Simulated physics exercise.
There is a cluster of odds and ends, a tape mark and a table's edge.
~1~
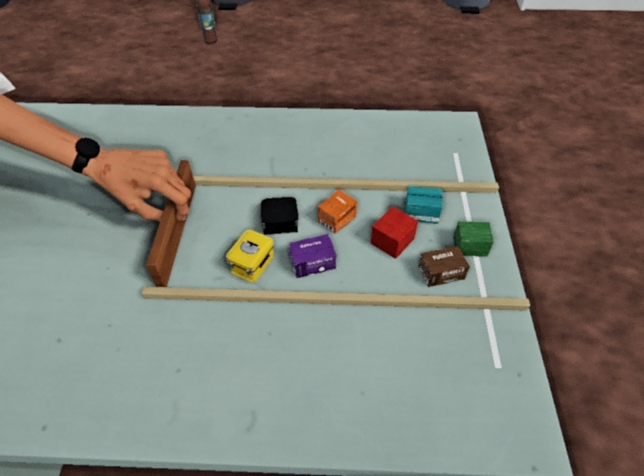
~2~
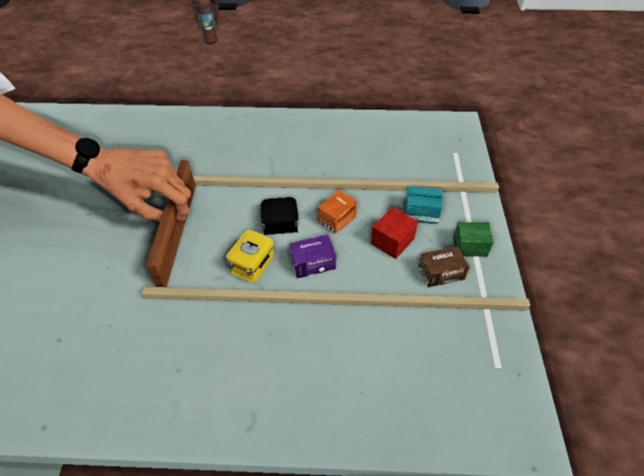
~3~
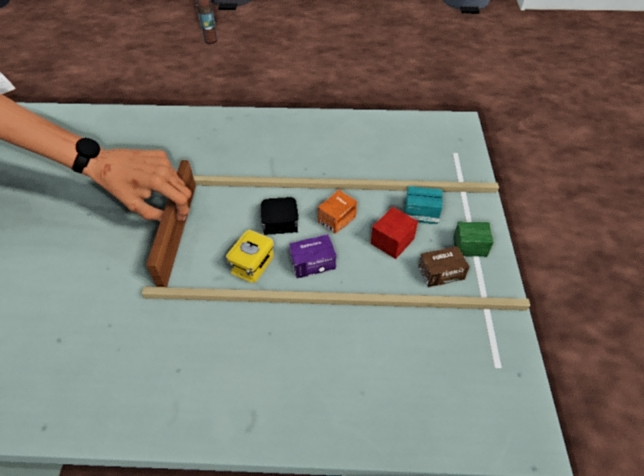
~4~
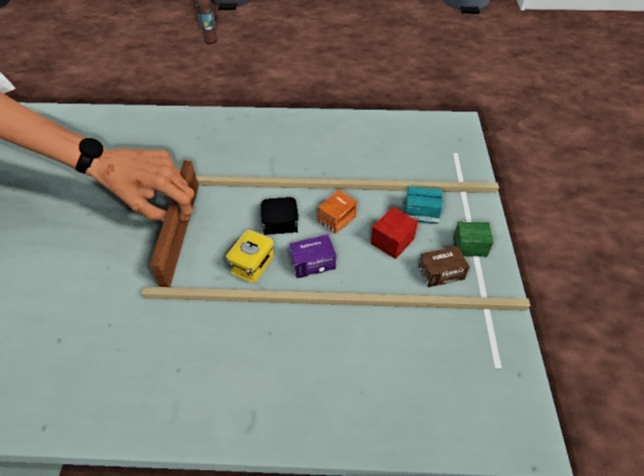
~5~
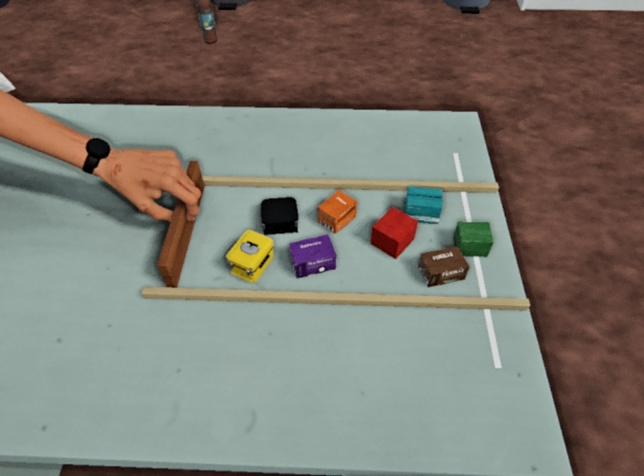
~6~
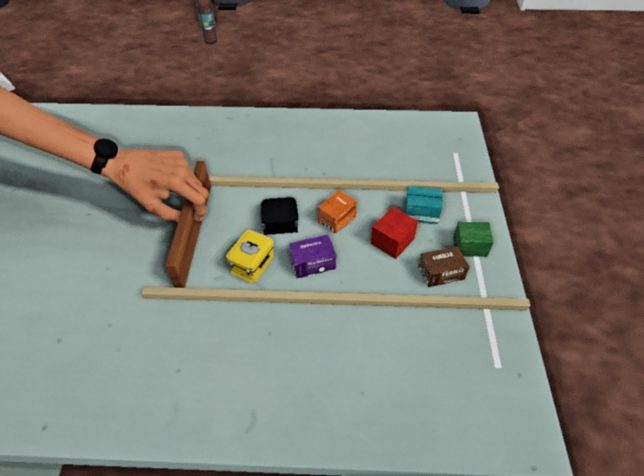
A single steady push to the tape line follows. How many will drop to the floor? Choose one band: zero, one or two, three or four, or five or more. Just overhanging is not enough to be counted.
Five or more.
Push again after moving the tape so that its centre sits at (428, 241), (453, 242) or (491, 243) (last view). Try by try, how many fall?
Respectively, 1, 3 and 6.
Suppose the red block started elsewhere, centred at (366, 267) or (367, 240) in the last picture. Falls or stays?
First place, it is gone; second place, it is gone.
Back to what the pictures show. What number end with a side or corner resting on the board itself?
Contact count: 2.
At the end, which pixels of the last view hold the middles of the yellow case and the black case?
Result: One about (497, 261), other about (490, 221).
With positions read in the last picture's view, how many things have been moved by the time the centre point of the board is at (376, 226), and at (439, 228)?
7 at one spot and 8 at the other.
A little later, none off yet; green block at rest near (473, 239); brown box at rest near (443, 267); turquoise box at rest near (423, 205).
When it is over, the number that fall off is five or more; down, purple box, orange box, red block, turquoise box, brown box and green block.
